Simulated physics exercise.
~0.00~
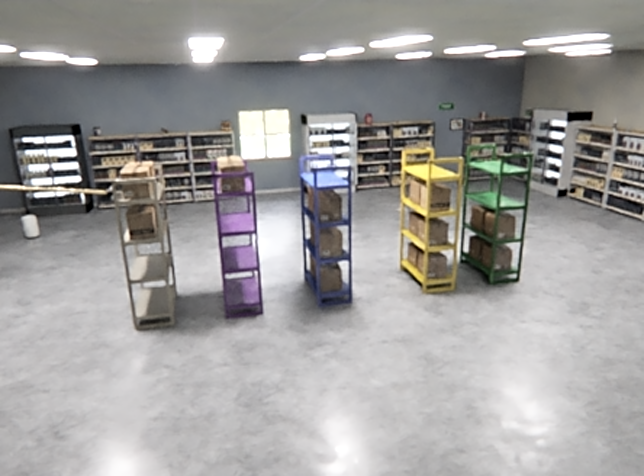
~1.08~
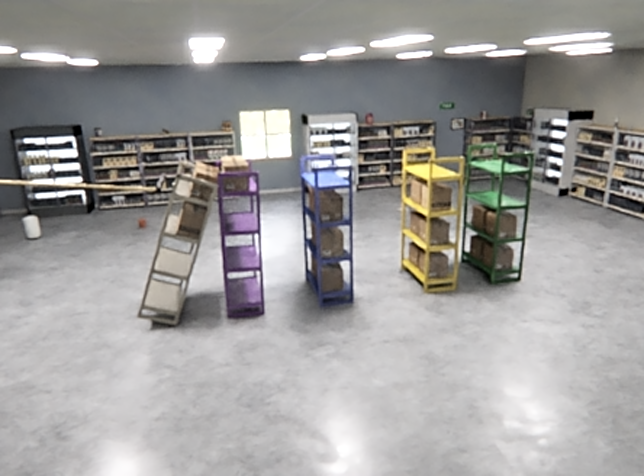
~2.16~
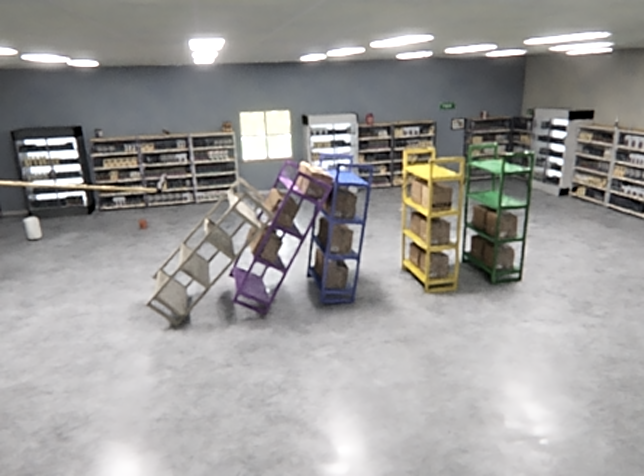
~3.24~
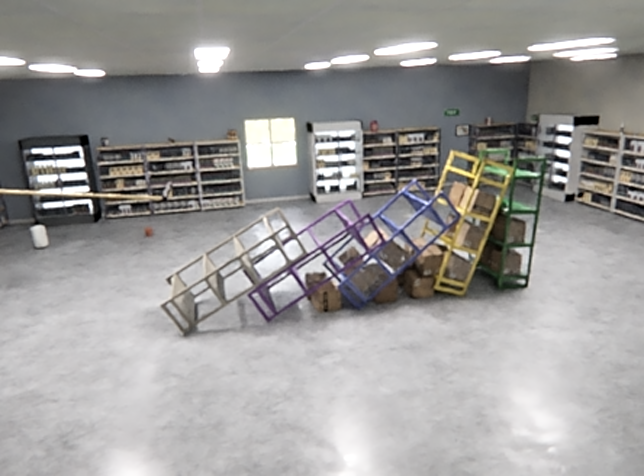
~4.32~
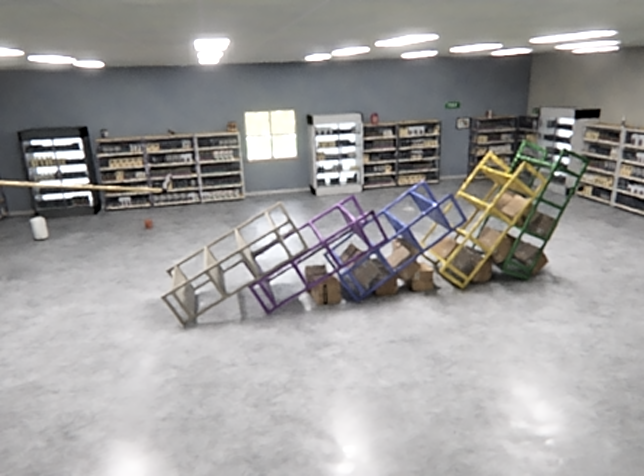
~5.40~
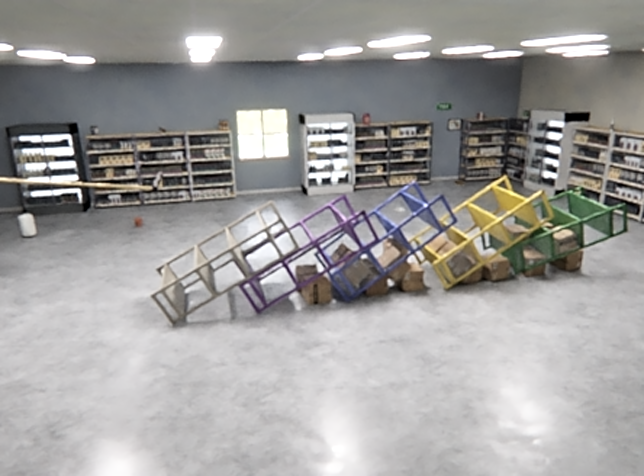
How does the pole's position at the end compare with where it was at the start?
The pole ends up a little further to the right, reaching further into the room from the left side than it did at the start.
